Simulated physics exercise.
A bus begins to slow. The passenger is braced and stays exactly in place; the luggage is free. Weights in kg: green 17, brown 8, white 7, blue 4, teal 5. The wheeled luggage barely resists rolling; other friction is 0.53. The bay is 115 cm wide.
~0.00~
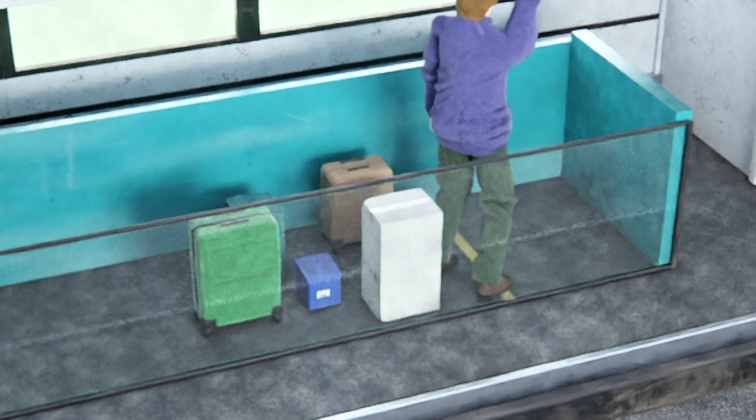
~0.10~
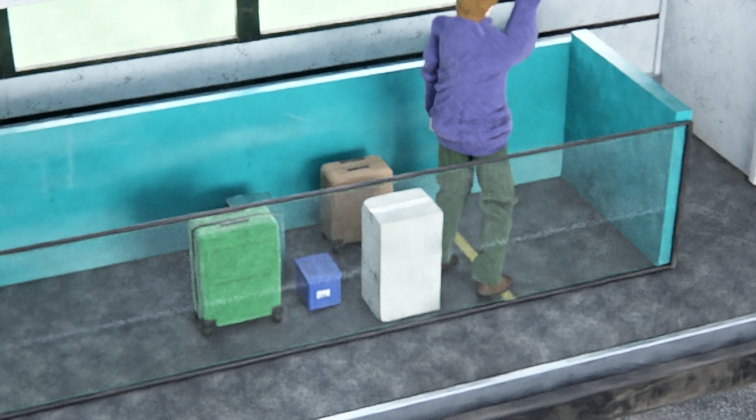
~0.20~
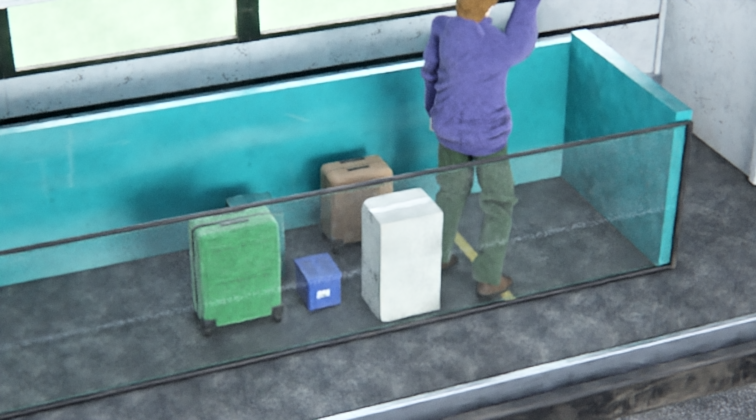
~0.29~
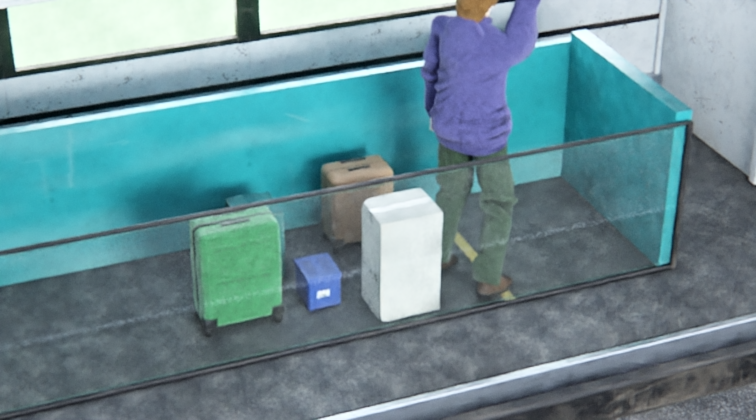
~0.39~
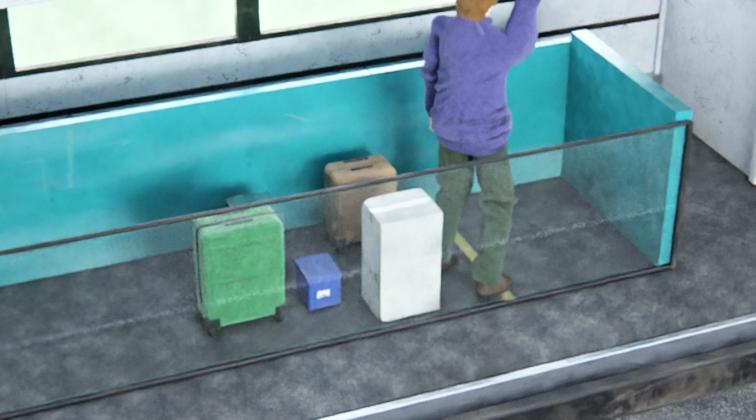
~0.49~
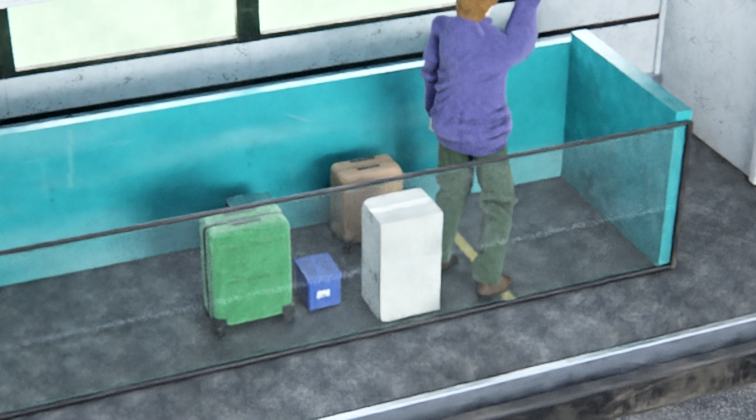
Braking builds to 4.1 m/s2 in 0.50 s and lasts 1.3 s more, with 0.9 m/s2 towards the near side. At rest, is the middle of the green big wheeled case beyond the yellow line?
Here the green big wheeled case rests short of the yellow line.
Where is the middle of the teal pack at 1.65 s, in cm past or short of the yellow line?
Some 115 cm short of it.
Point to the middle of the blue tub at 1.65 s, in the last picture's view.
At about (400, 259).
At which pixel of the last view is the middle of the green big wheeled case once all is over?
Near (377, 264).
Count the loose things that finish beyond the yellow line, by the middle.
1 of them.
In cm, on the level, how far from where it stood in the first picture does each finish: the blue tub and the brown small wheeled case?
About: Blue tub 50, brown small wheeled case 130.
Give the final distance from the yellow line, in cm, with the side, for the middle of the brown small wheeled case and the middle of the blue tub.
Brown small wheeled case 70 past, blue tub 50 short.
After 0.75 s the green big wheeled case is 115 cm short of the yellow line, tilted 0°, near (288, 267) in the last picture's view; the white tall bag 56 cm short of the yellow line, tilted 0°.
After 1.15 s the green big wheeled case is 72 cm short of the yellow line, tilted 0°, near (375, 262) in the last picture's view.
After 1.65 s the green big wheeled case is 71 cm short of the yellow line, tilted 0°, near (377, 264) in the last picture's view; the white tall bag 28 cm short of the yellow line, tilted 0°.
Final state at 2.5 s, green big wheeled case stops short of the yellow line; brown small wheeled case crosses the yellow line; white tall bag stops short of the yellow line; blue tub stops short of the yellow line; teal pack stops short of the yellow line.
